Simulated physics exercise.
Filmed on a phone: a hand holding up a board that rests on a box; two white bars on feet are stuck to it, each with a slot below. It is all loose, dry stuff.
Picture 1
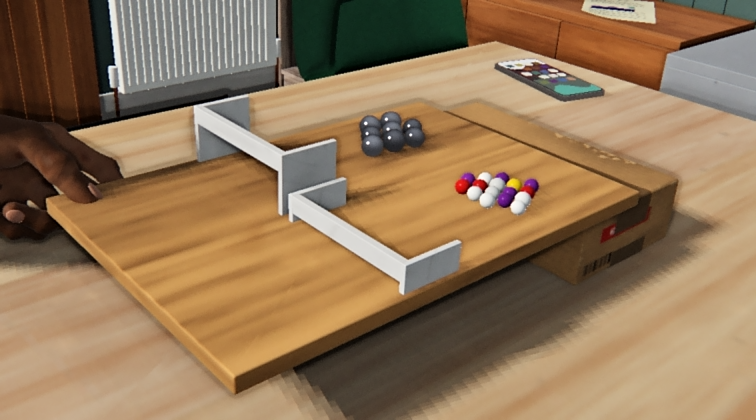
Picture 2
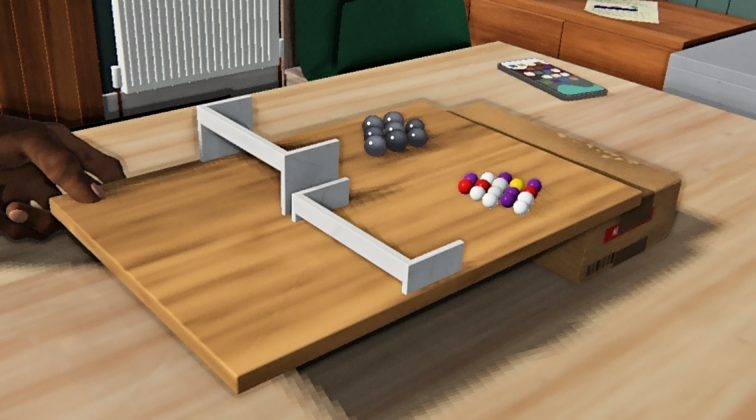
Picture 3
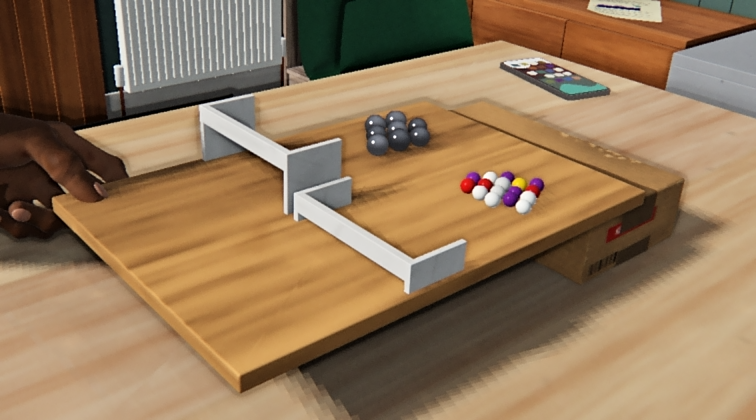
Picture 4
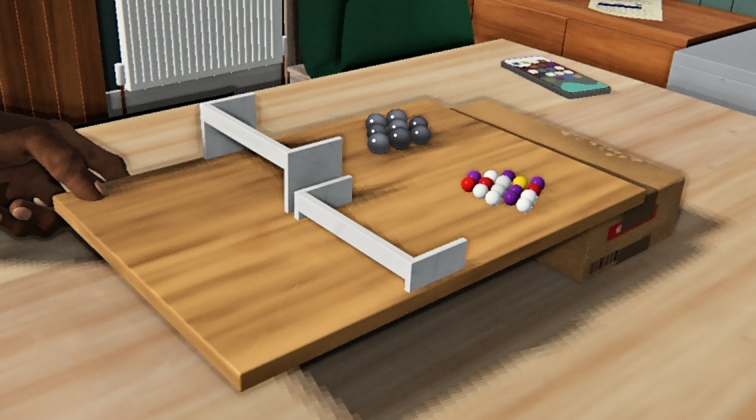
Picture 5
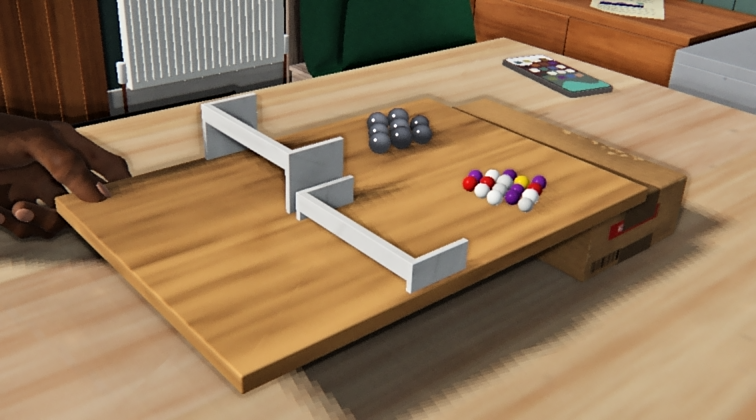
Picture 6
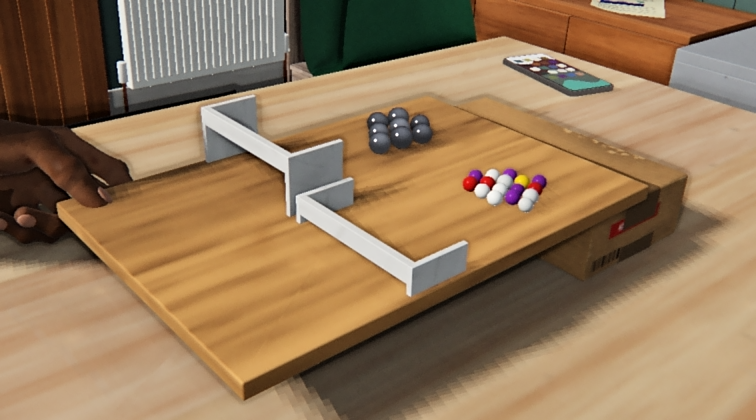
A wooden board lies across a pale wood table, seen from slightly above, its right end on a cardboard box and a hand at its left edge, with a radiator, a green chair and a phone behind. Two white bars on feet cross its middle, with dark grey balls beyond them and smaller red, white, purple and yellow beads nearer on the right. The balls and beads stay in place on the board while the whole view shifts very slightly.
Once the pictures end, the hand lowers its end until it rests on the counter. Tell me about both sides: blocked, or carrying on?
The nearer batch is stopped by its gate; the farther batch slips under its gate.
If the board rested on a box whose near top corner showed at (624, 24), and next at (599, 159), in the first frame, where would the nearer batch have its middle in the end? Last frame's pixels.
At about (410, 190), and at (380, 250).
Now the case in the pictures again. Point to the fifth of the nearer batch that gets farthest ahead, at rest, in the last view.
Near (371, 290).
Then, 0.18 s later than the last frame, board sloping at 6°; nearer batch where it was; farther batch where it was.
Then, 0.42 s later than the last frame, board sloping at 10°; nearer batch on its way down; farther batch on its way down.
Then, 0.67 s later than the last frame, board resting at 11°; nearer batch has reached its gate; farther batch about a tenth past its gate.
When it is over, board resting at 11°; nearer batch gathered behind its gate; farther batch every one past its gate.
